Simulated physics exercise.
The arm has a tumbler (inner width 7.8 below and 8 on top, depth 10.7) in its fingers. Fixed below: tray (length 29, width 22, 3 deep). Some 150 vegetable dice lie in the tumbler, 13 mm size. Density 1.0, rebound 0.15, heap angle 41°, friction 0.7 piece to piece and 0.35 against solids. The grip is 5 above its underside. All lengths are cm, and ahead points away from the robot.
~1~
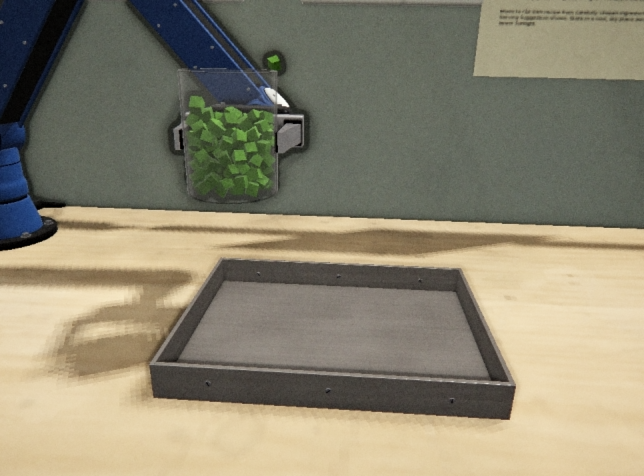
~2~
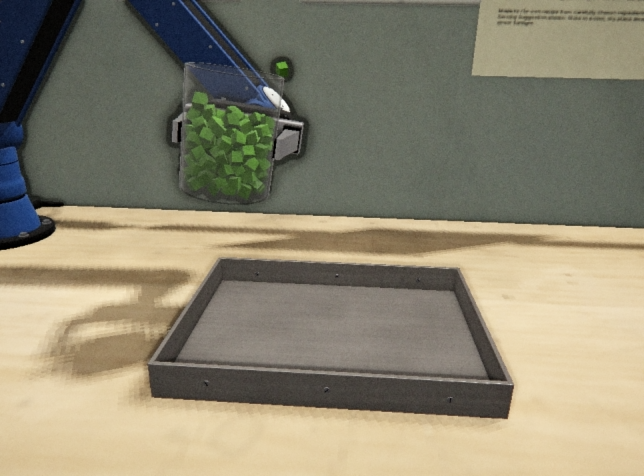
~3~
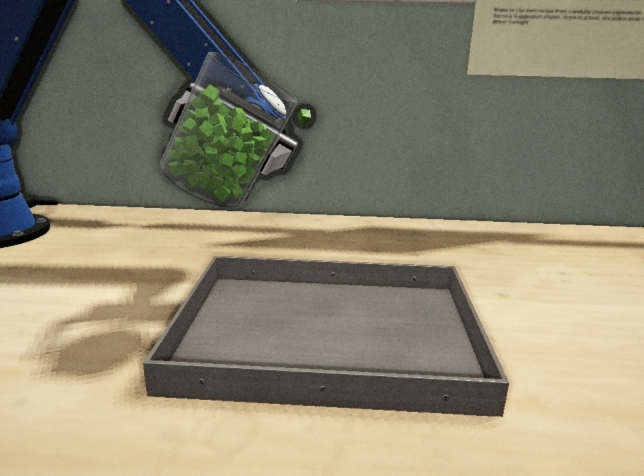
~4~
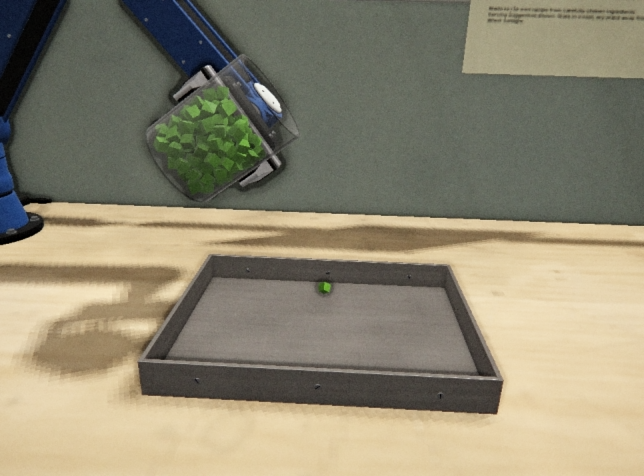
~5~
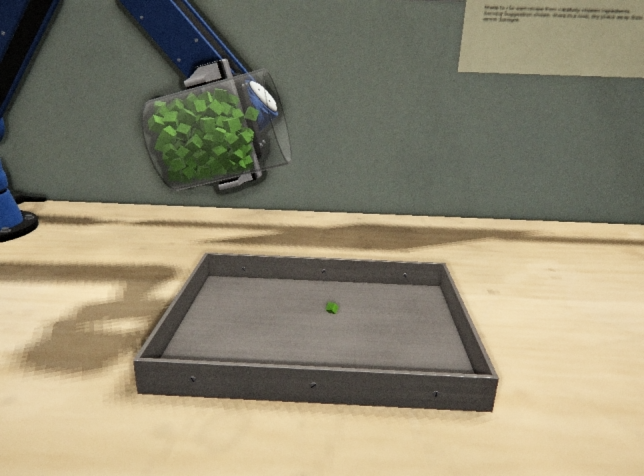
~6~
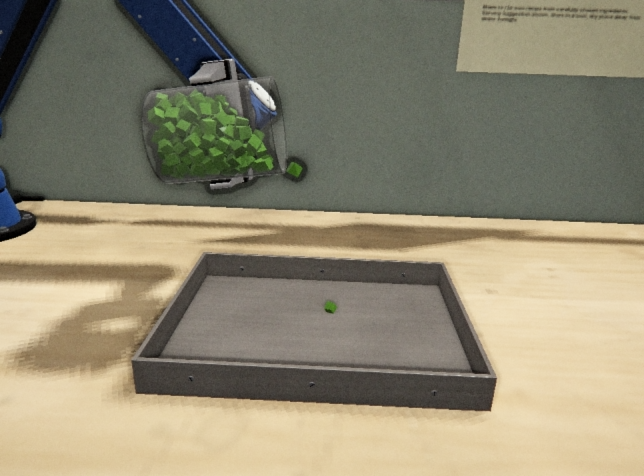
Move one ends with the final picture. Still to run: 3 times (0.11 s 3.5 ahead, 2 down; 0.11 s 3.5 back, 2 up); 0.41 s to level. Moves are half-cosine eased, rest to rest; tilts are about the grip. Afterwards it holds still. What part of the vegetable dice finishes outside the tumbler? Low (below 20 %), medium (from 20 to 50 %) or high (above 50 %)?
Answer: Medium; from 20 to 50 % of the vegetable dice finish outside the tumbler.
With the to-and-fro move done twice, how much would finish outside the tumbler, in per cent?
Then about 20 per cent.
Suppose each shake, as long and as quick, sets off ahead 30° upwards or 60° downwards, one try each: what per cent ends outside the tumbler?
Some 75 and 5 per cent.
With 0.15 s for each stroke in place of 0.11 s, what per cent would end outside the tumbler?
Then about 10 per cent.
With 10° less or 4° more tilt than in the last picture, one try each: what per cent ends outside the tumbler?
Some 10 and 40 per cent.
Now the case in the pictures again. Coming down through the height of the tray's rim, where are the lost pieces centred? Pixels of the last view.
Near (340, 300).
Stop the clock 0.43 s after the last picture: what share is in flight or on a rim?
Roughly 5 per cent.
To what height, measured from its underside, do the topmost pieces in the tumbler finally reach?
Roughly 7.5 cm.
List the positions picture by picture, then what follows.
Tumbler middle at (231, 135), level; upper third of the load around (231, 126), from x 195 to 275, top at y 65; 148 in the tumbler, in the first picture.
Tumbler middle at (230, 135), tilted 8° forward; upper third of the load around (228, 125), from x 190 to 280, top at y 70, in the second picture.
Tumbler middle at (227, 134), tilted 28° forward; upper third of the load around (217, 125), from x 175 to 305, top at y 95; 147 in the tumbler, 1 in flight or on a rim, in the third picture.
Tumbler middle at (223, 133), tilted 54° forward; upper third of the load around (212, 121), from x 160 to 325, top at y 95; 147 in the tumbler, 1 in the tray, in the fourth picture.
Tumbler middle at (219, 132), tilted 74° forward; upper third of the load around (204, 113), from x 155 to 330, top at y 95; 147 in the tumbler, 1 in the tray, in the fifth picture.
Tumbler middle at (218, 132), tilted 82° forward; upper third of the load around (198, 116), from x 155 to 330, top at y 95; 147 in the tumbler, 1 in the tray, in the sixth picture.
Then, 0.43 s after the last picture, tilted 82° forward, highest piece 21 above the table; 127 in the tumbler, 14 in the tray, 7 in flight or on a rim.
Then, 0.86 s after the last picture, tilted 44° forward, highest piece 23 above the table; 106 in the tumbler, 40 in the tray, 2 in flight or on a rim.
Then, 1.27 s after the last picture, level, highest piece 23 above the table; 106 in the tumbler, 42 in the tray.
Then, 2.32 s after the last picture, level, highest piece 23 above the table; 106 in the tumbler, 42 in the tray.
Final count, 106 in the tumbler, 42 in the tray. That is 28 % outside the tumbler.
